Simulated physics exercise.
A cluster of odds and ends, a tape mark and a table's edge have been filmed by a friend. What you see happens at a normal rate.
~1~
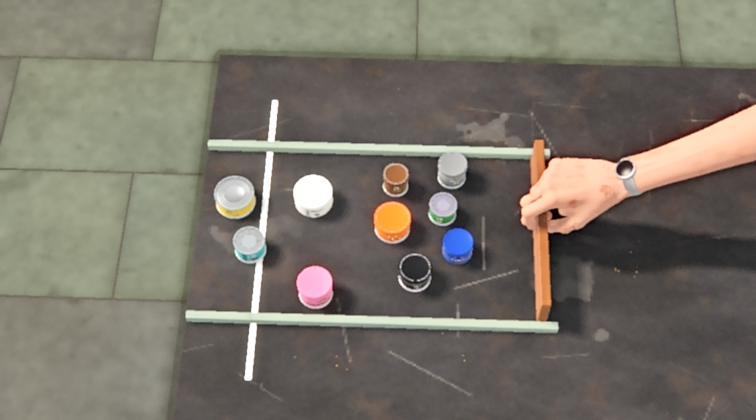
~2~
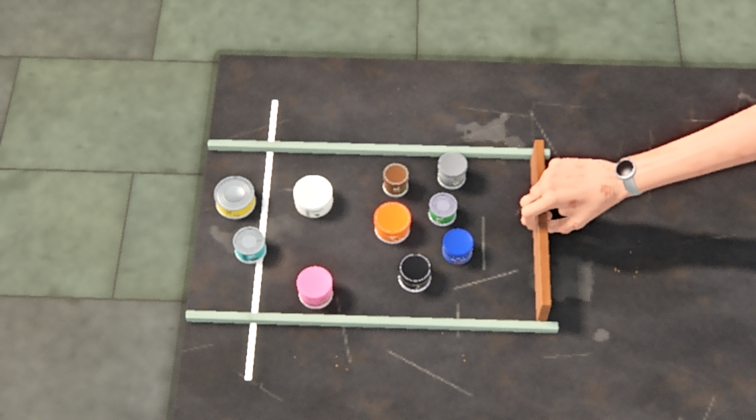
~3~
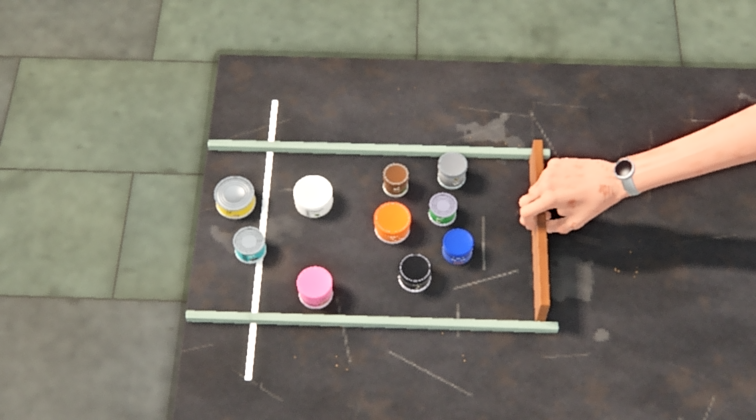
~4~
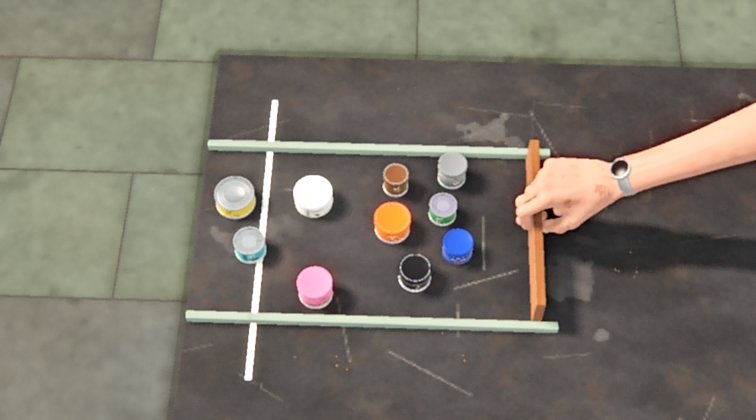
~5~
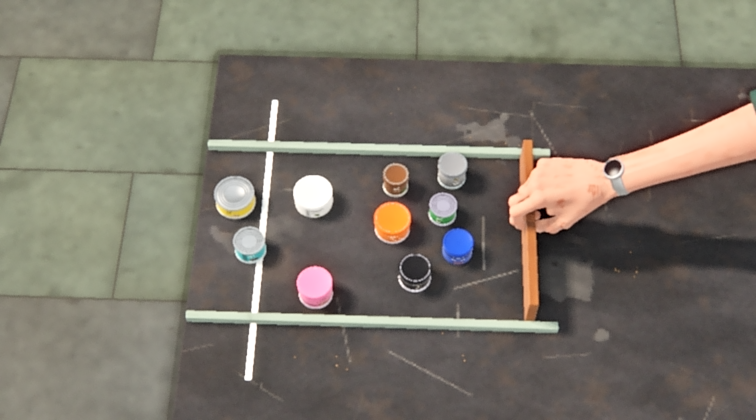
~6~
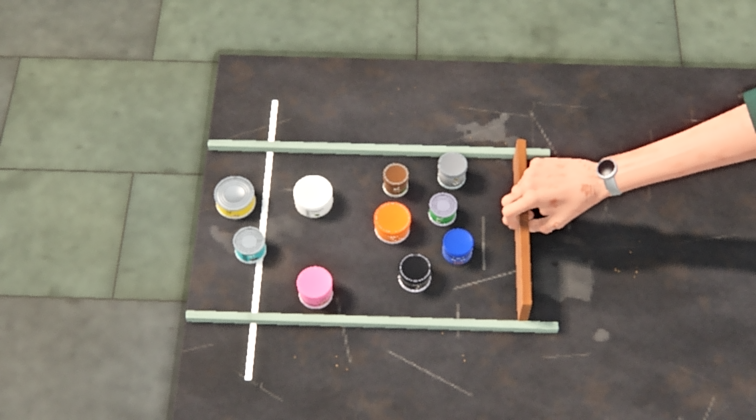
A hand wearing a grey watch grips an upright wooden board at the right of a dark, scratched tabletop, seen from above beside green floor tiles. Between two pale green rails sit small lidded pots, with yellow, turquoise, white and pink toward the left, where white tape crosses, and brown, orange, grey, green, blue and black nearer the board. The board stays still at first, then the hand slides it slightly left, while the pots and view remain still.
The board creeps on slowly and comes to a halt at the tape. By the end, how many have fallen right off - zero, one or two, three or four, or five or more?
By the end, one or two have.
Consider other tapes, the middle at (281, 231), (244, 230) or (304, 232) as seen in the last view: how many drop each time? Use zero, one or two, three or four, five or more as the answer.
Lab note - count at each of the three spots: Either one or two; just one or two; zero.
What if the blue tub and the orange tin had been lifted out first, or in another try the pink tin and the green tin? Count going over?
The number fallen is 1, and in the other try 1.
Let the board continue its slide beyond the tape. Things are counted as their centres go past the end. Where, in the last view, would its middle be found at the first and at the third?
(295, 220), later (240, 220).
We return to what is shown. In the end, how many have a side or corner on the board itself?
Number: 5.
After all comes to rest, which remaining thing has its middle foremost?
White tub.
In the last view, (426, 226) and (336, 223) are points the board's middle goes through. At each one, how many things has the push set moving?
At the first point the count is 6, at the second it's 8.
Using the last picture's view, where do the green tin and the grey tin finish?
Green tin at about (252, 201), grey tin at about (255, 158).
Soon after, none off yet; yellow pot at rest near (235, 198); turquoise pot at rest near (250, 245); white tub at rest near (314, 197).
At rest, the number that fall off is one or two; fallen, yellow pot.
